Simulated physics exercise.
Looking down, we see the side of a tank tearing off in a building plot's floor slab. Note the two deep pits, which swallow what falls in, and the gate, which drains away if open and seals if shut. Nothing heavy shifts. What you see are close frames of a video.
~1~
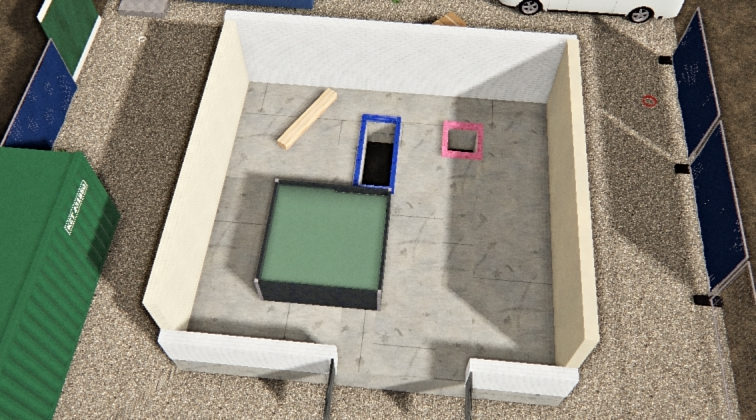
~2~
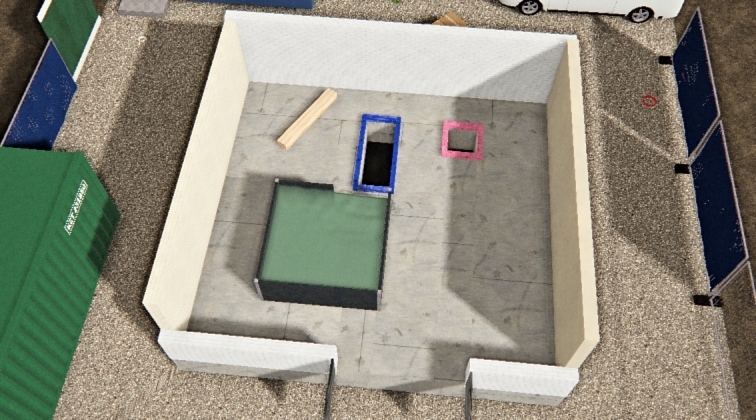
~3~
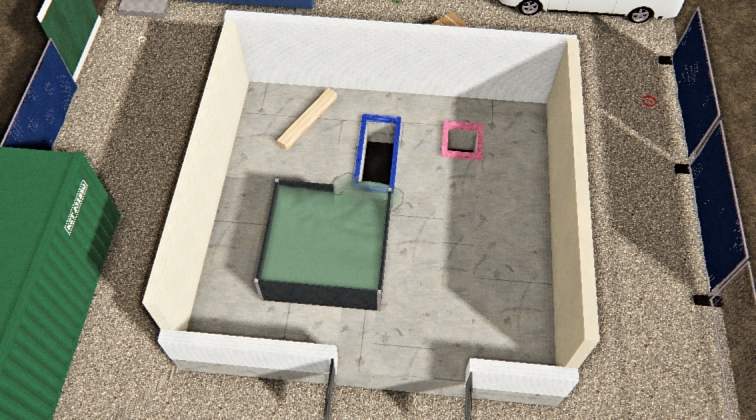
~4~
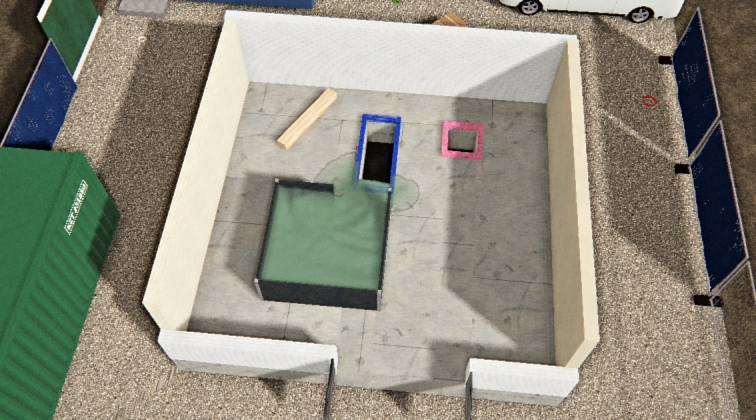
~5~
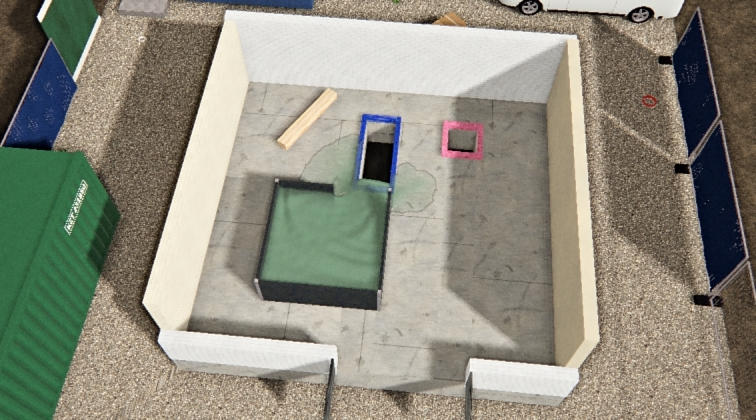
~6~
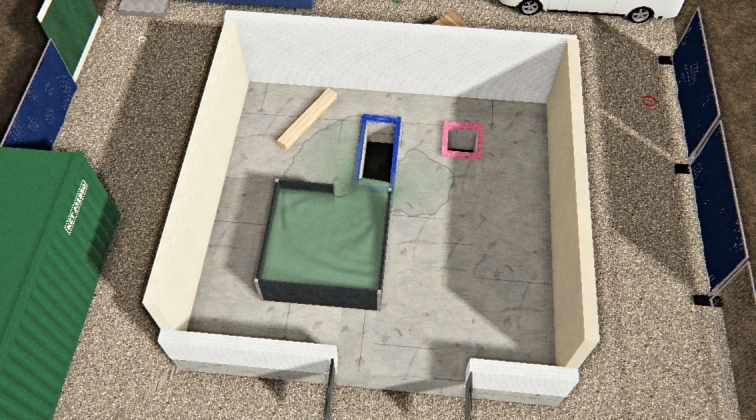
A big open tank of green water sat still inside a walled plot, then its far side gave way near the blue-framed pit, and water poured out and spread across the grey floor around it.
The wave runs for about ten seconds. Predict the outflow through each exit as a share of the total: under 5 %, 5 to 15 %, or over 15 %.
Result: The gate takes in a trifling amount - short of five per cent. The blue pit takes in a considerable amount - past fifteen per cent. The pink pit takes in a trifling amount - short of five per cent.
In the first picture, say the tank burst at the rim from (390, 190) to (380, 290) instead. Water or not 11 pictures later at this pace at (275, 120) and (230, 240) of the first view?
One after the other: Clear, free of water.
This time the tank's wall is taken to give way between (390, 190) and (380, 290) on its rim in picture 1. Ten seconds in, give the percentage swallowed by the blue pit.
Share recorded - blue: 2 %.
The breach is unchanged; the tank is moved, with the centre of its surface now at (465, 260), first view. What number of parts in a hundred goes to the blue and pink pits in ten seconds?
Result in per cent: Blue pit 6, pink pit 15.
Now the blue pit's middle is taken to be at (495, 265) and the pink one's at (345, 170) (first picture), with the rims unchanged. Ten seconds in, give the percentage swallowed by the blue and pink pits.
I reckon blue ends up with 2 percent and pink with 20 percent.
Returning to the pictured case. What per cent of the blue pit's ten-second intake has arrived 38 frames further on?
Roughly 90 per cent.
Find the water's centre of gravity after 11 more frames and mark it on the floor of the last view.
The water's centre sits above (341, 222).
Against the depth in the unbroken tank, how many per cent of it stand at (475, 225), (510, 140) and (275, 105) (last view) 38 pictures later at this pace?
Respectively 2, 10 and 4 per cent.
A moment on, water covers 20 % of the floor; the gate 0 %, the blue pit 10 %, the pink pit 0 %.
Next, water covers 35 % of the floor; the gate 0 %, the blue pit 18 %, the pink pit 1 %.
Then, water covers 45 % of the floor; the gate 0 %, the blue pit 24 %, the pink pit 1 %.
Later, water covers 65 % of the floor; the gate 0 %, the blue pit 30 %, the pink pit 1 %.
In the end, water covers 90 % of the floor; the gate 0 %, the blue pit 33 %, the pink pit 1 %.
